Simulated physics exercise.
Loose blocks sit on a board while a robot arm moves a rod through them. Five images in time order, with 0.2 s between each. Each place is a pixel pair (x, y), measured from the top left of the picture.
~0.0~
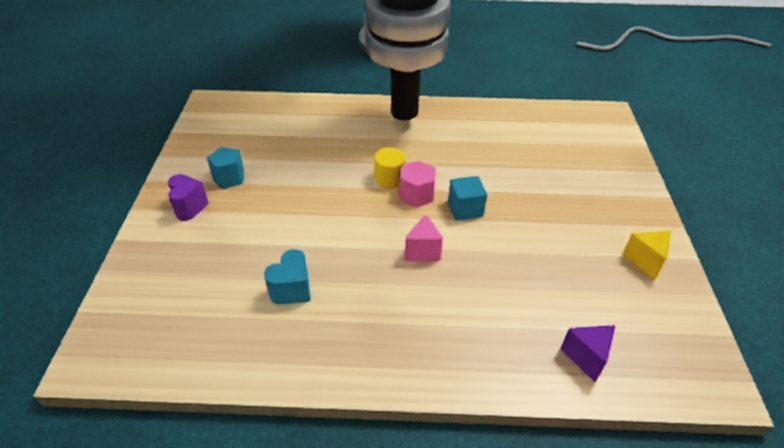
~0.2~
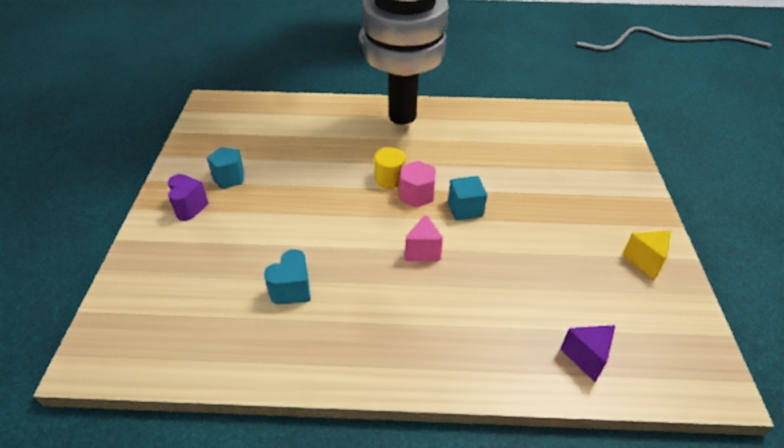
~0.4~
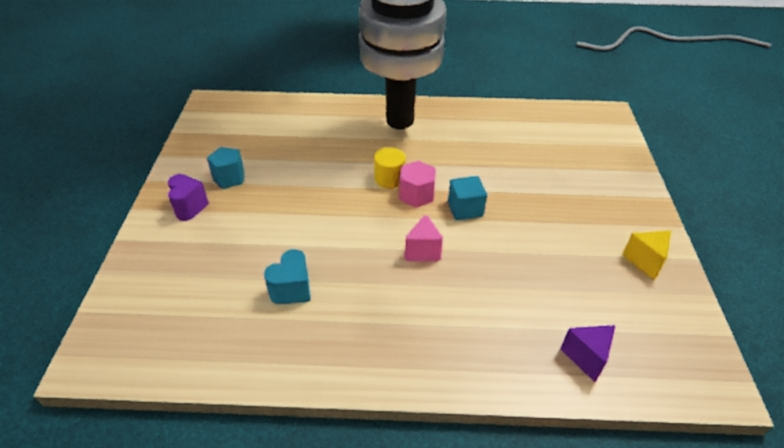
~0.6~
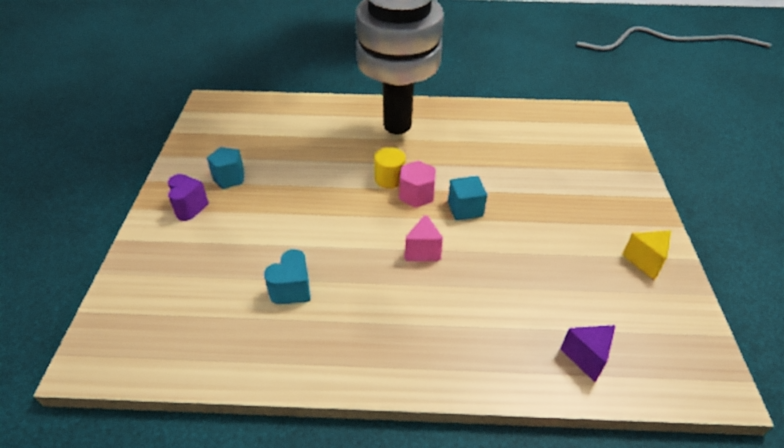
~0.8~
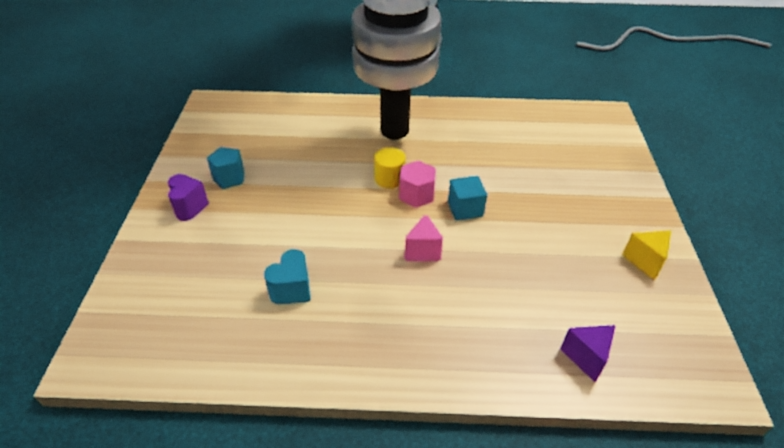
At first, a robot arm holds a black rod near the far edge of a wooden board scattered with teal, purple, pink and yellow blocks. The rod then moves slightly toward the viewer and a little left, nearing the yellow round block, while all the blocks stay still.
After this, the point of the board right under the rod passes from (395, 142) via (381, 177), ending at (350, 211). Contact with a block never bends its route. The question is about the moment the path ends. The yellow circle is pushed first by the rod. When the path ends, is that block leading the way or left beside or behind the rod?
Slid off.
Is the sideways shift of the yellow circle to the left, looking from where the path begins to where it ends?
Yes, that is how it ends up.
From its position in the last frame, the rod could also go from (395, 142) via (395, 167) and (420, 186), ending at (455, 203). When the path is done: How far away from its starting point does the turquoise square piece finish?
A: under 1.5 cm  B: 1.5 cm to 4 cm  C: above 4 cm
B (1.5 cm to 4 cm)
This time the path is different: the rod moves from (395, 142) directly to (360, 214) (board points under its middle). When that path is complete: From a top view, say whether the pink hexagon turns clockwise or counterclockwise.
The pink hexagon rotates counterclockwise.
On the path given first. One third of the way, rod at (387, 155); yellow circle at (388, 163); pink hexagon at (420, 175), turned 15° anticlockwise.
Two thirds of the way, rod at (372, 178); yellow circle at (384, 187); pink hexagon at (422, 179), turned 40° anticlockwise.
At the end, rod at (349, 201); yellow circle at (383, 196); pink hexagon at (422, 179), turned 40° anticlockwise.
